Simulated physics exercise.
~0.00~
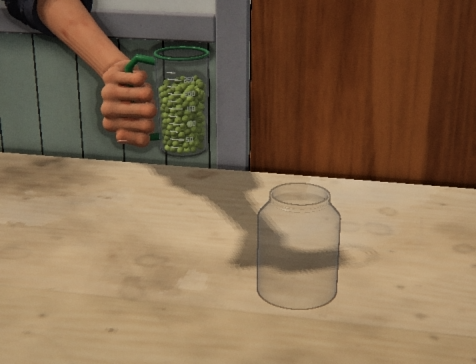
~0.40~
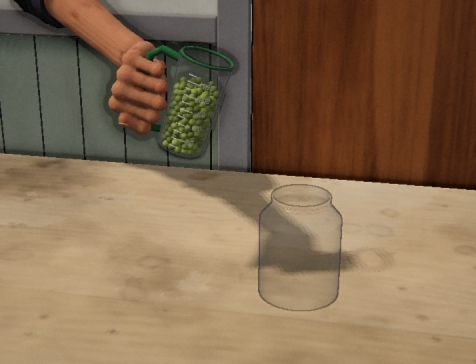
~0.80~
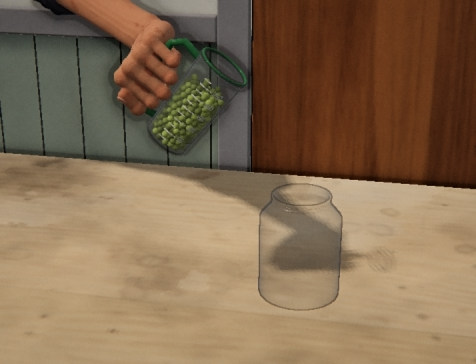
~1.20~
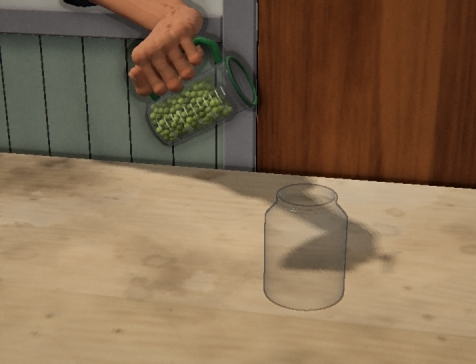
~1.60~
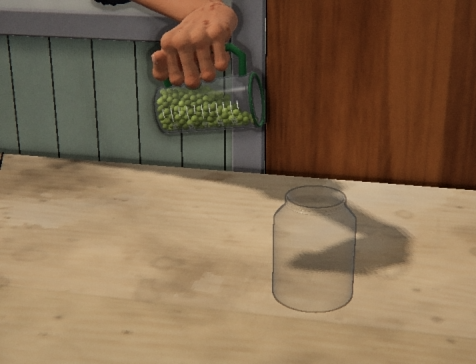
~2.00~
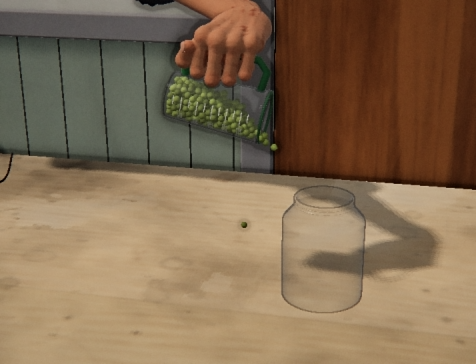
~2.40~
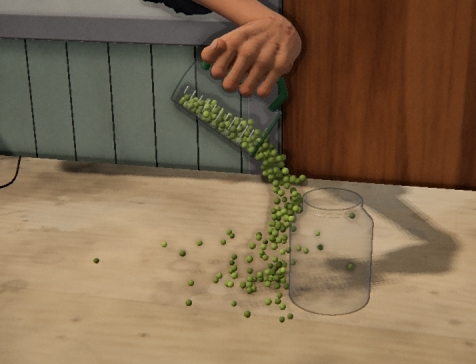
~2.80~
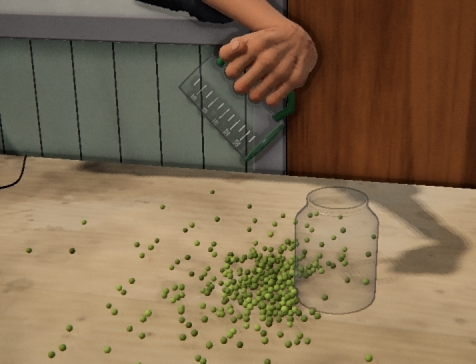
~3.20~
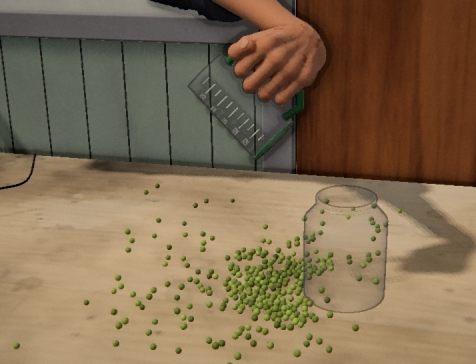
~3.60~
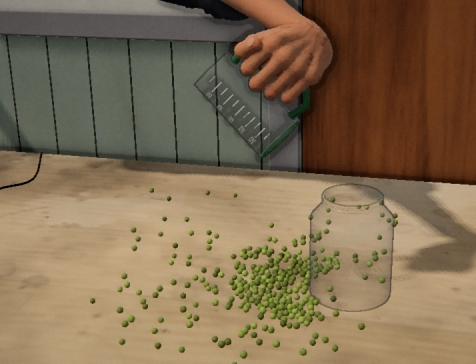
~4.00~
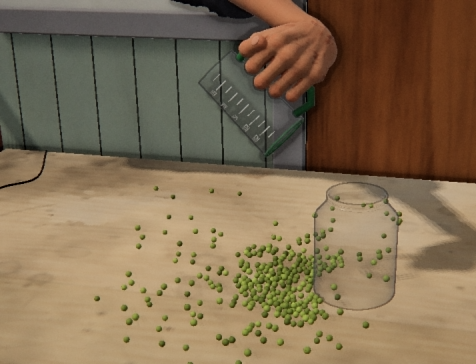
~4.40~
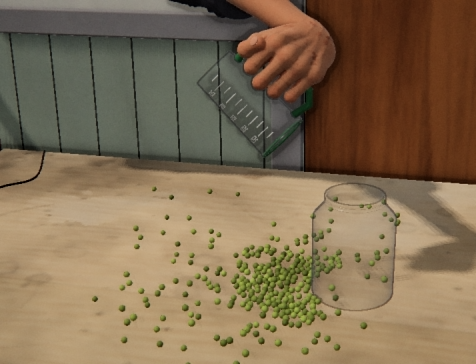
A hand tips a see-through cup of green dried peas to the right above a clear jar on a wooden table, and the peas pour out short of the opening, piling up and scattering beside the jar while the upturned cup ends up empty.
